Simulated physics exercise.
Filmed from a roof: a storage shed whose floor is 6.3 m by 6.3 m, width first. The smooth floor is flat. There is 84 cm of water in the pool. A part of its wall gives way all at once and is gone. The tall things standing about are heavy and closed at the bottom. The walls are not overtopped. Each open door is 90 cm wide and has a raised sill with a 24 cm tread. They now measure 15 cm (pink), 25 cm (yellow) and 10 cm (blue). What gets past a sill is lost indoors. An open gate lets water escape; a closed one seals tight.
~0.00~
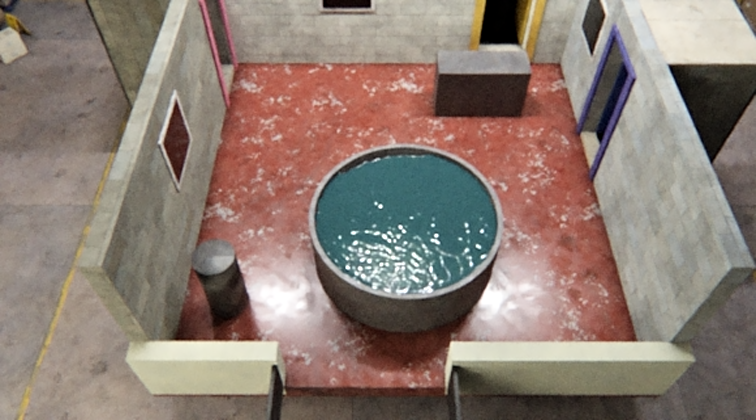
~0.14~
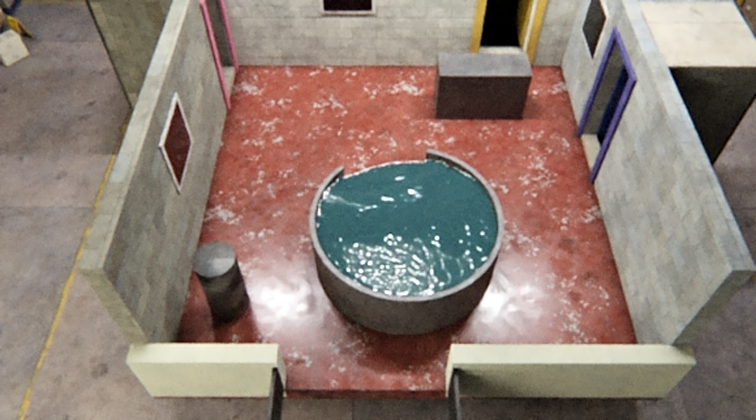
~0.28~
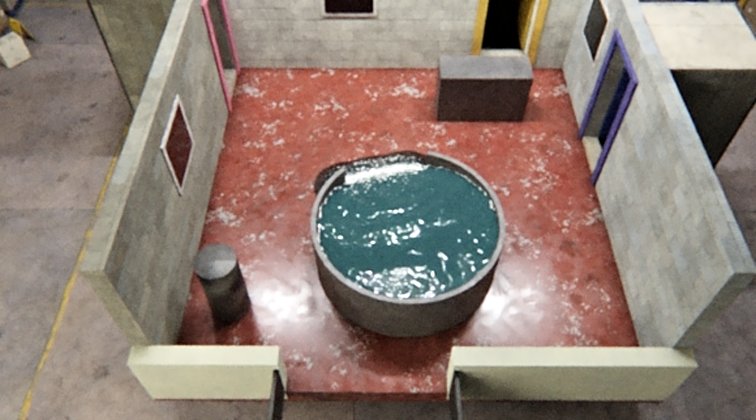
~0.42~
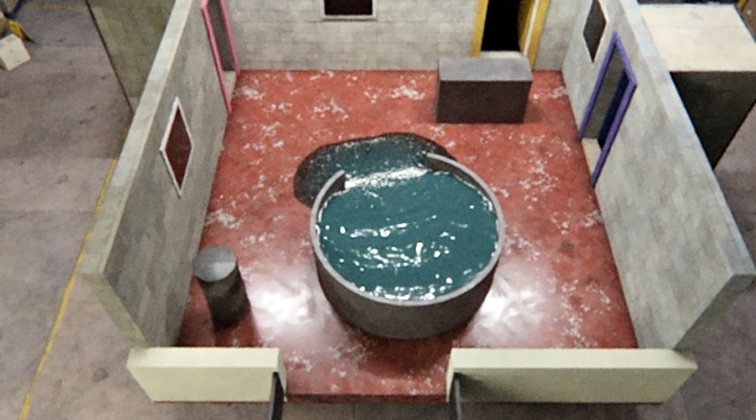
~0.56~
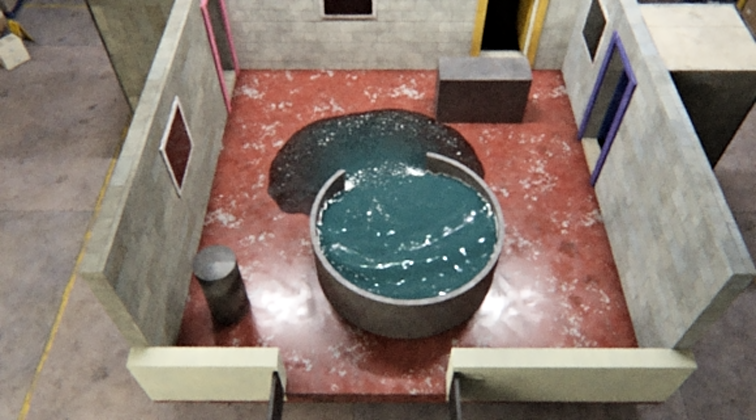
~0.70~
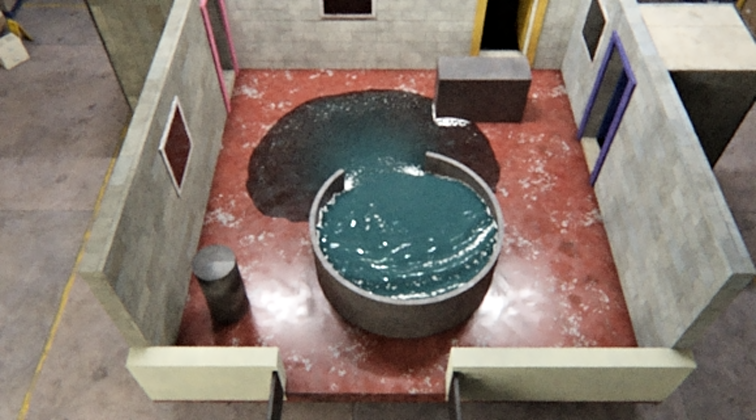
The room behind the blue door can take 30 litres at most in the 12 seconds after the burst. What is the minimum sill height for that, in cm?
It would have to be roughly 6 cm high.
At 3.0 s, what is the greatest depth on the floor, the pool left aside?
About 38 cm.
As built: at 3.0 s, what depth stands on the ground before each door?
Depths in cm: Pink 37, yellow 9, blue 9.
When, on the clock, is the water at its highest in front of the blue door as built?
Near 2.6 s.
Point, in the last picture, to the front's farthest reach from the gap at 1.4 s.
Around (237, 74).
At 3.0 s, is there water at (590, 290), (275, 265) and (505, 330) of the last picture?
In that order: Still dry, dry, still dry.
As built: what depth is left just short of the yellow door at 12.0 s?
Some 10.0 cm.
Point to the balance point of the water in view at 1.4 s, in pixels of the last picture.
Around (386, 210).
After 1.4 s water covers 40 % of the floor, deepest (40 cm) near (376, 188); it has not reached the blue door.
After 3.0 s water covers 55 % of the floor, deepest (38 cm) near (234, 86); 9 cm at the blue door, 1 litre in over its 10 cm sill.
After 12.0 s water covers 100 % of the floor, deepest (15 cm) near (173, 362); 6 cm at the blue door, 3 litres in over its 10 cm sill.
At the blue door as built, the water arrived by 2.0 s and peaked near 11 cm at 2.6 s.
With a sill of 5 cm, 46 litres would have come in within the 12 s; with 7 cm, 19 litres. So under 30 litres takes about 6 cm.
